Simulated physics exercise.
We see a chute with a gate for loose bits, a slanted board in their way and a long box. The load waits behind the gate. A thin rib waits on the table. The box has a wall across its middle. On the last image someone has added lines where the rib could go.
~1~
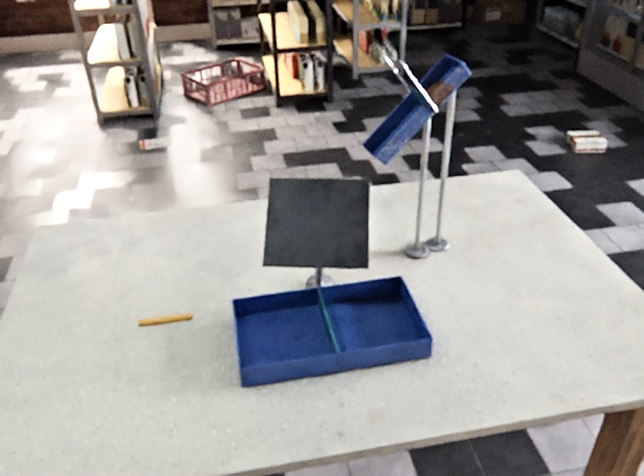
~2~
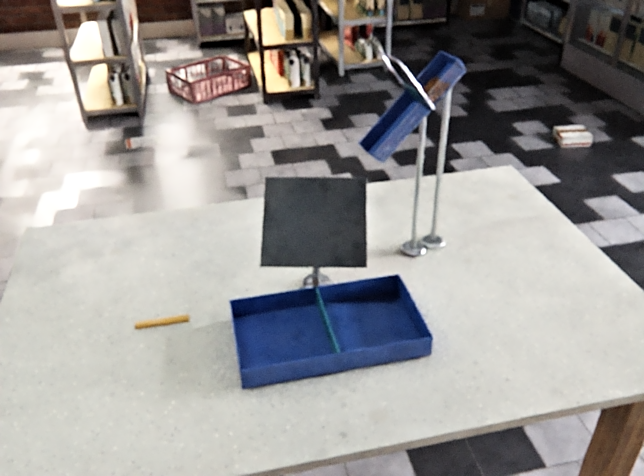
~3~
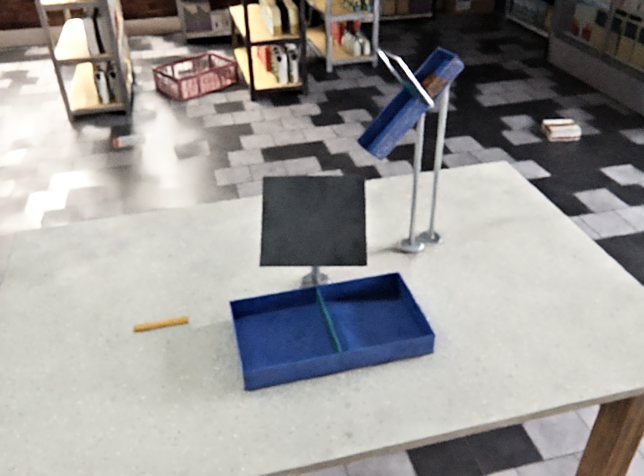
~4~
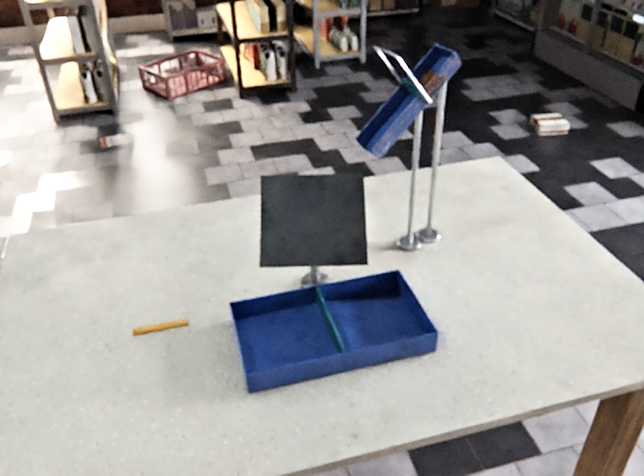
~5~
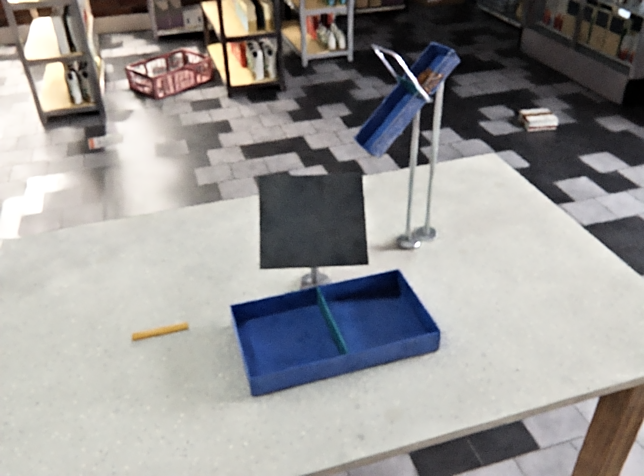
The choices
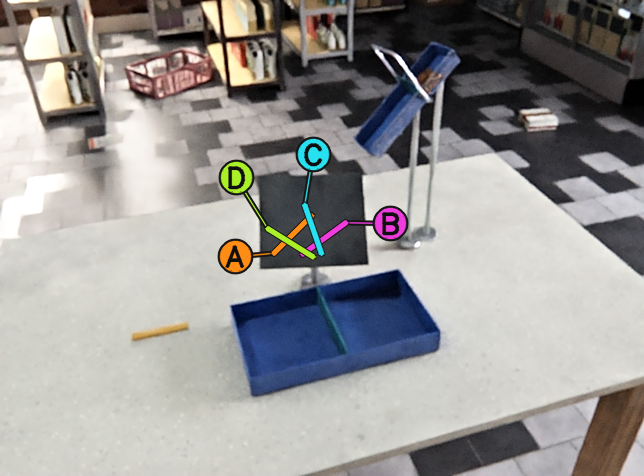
A pale table held a divided blue box, a dark slanted board, a thin yellowish stick and a raised blue chute with its gate shut; nothing on it moved, while the view shifted slightly.
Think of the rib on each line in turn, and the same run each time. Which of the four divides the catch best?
Line D does it best.
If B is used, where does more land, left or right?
More lands on the left.
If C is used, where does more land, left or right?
More lands on the right.
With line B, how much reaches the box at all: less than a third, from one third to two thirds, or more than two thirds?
More than two thirds.
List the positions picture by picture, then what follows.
Load behind the gate (434, 93), cereal balls; lip of the chute (378, 160), sloping fairly steeply, in the first picture.
Middle of the board (315, 221), tilted fairly steeply; middle of its low edge (313, 267); of its high edge (316, 177), in the second picture.
Front corners of the box (243, 372) and (435, 334); front end of its middle wall (342, 353); gate still shut (411, 86), in the third picture.
Middle of the load (425, 84); lip (372, 154), in the fourth picture.
Middle of the load (423, 82); lip (370, 153), in the fifth picture.
On the marked copy, line A from (311, 215) to (273, 253); line B from (345, 222) to (302, 254); line C from (304, 205) to (321, 253); line D from (267, 228) to (313, 256).
With A, of what is caught, the larger part in the left half, about a tenth in the right.
With B, of what is caught, almost all in the left half, about a tenth in the right.
With C, of what is caught, about a tenth in the left half, the larger part in the right.
With D, of what is caught, roughly a third in the left half, roughly two thirds in the right.
